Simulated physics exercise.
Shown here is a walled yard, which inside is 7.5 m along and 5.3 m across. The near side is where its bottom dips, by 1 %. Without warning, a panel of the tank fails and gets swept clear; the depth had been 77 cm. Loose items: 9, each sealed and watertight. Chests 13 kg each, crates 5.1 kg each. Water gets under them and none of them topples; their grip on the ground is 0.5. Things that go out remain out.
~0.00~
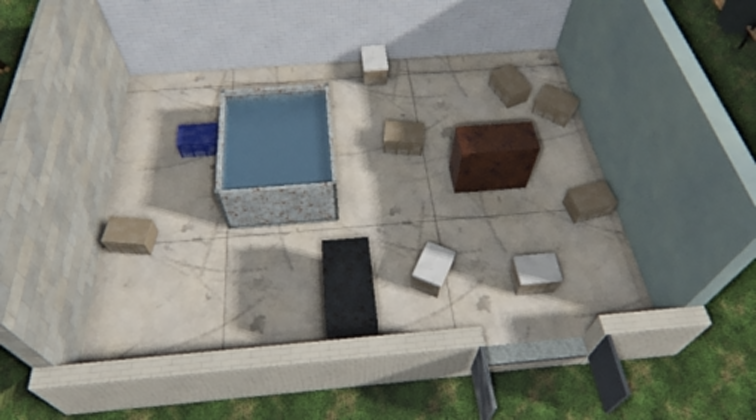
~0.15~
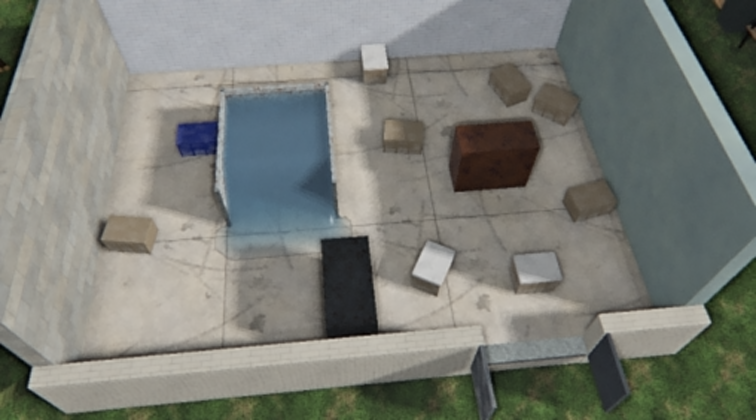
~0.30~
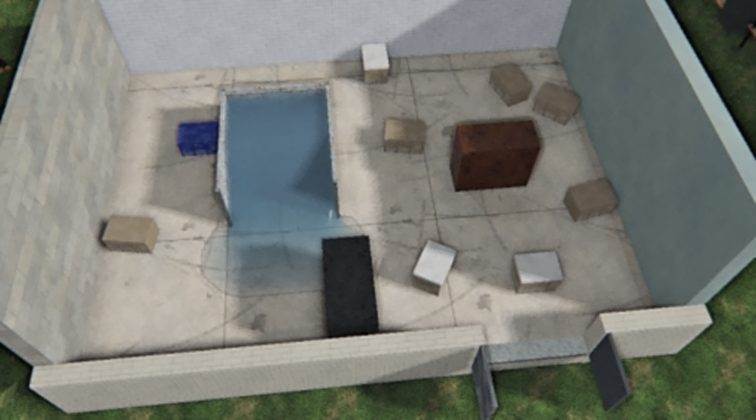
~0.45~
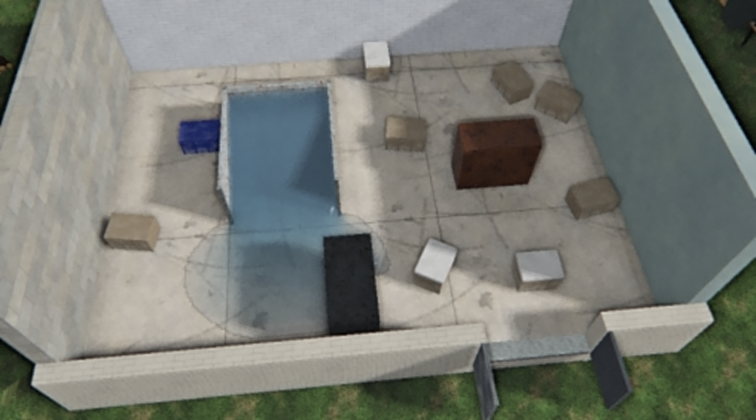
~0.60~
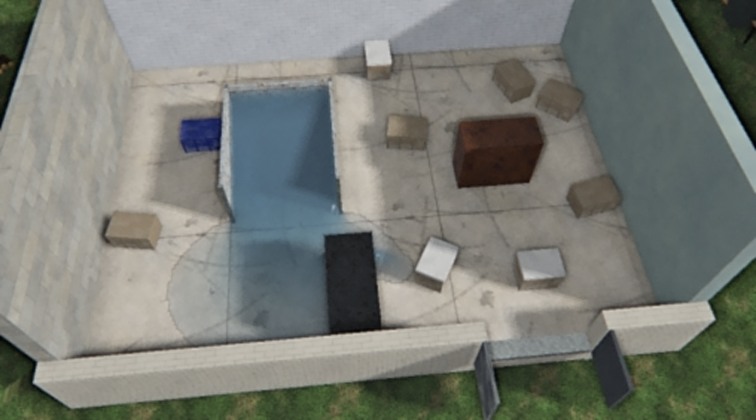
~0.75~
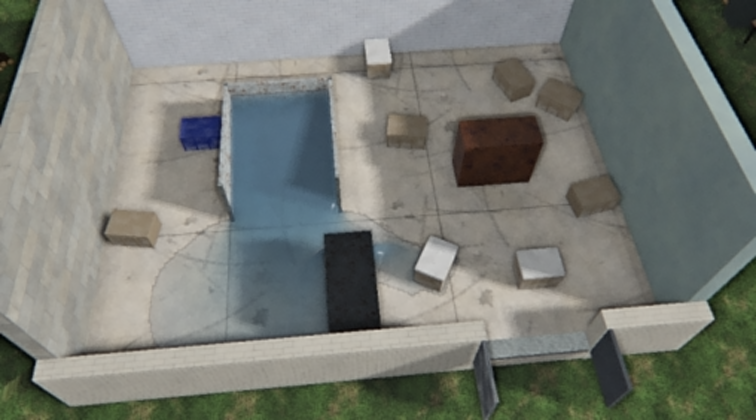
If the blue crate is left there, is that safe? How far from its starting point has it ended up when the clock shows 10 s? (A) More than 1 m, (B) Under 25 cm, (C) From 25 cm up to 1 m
A.
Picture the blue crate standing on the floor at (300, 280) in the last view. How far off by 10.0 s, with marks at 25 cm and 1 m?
Outcome: It is shifted a bit.
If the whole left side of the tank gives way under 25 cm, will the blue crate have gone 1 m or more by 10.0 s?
Outcome for the blue crate: Long-distance displacement.
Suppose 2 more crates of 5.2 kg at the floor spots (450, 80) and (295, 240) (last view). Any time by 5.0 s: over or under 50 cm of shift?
Lab note - ordered: Below threshold / above threshold.
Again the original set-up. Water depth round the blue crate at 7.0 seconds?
Depth: About 4 cm.
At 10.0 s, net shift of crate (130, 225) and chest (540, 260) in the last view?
First 600 cm, then 80 cm.
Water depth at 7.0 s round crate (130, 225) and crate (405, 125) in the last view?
I'd estimate 4 cm for the first and 4 cm for the second.
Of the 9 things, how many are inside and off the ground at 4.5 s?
Count: 3.
After 2.0 s the blue crate is near (200, 127), 0.0 m from its start, aground; 0 of 9 are out; 0 afloat.
After 4.5 s the blue crate is near (257, 59), 1.6 m from its start, afloat; 0 of 9 are out; 3 afloat.
After 7.0 s the blue crate is near (443, 131), 3.7 m from its start, afloat; 0 of 9 are out; 5 afloat.
After 10.0 s the blue crate is near (486, 116), 4.4 m from its start, afloat; 0 of 9 are out; 7 afloat.
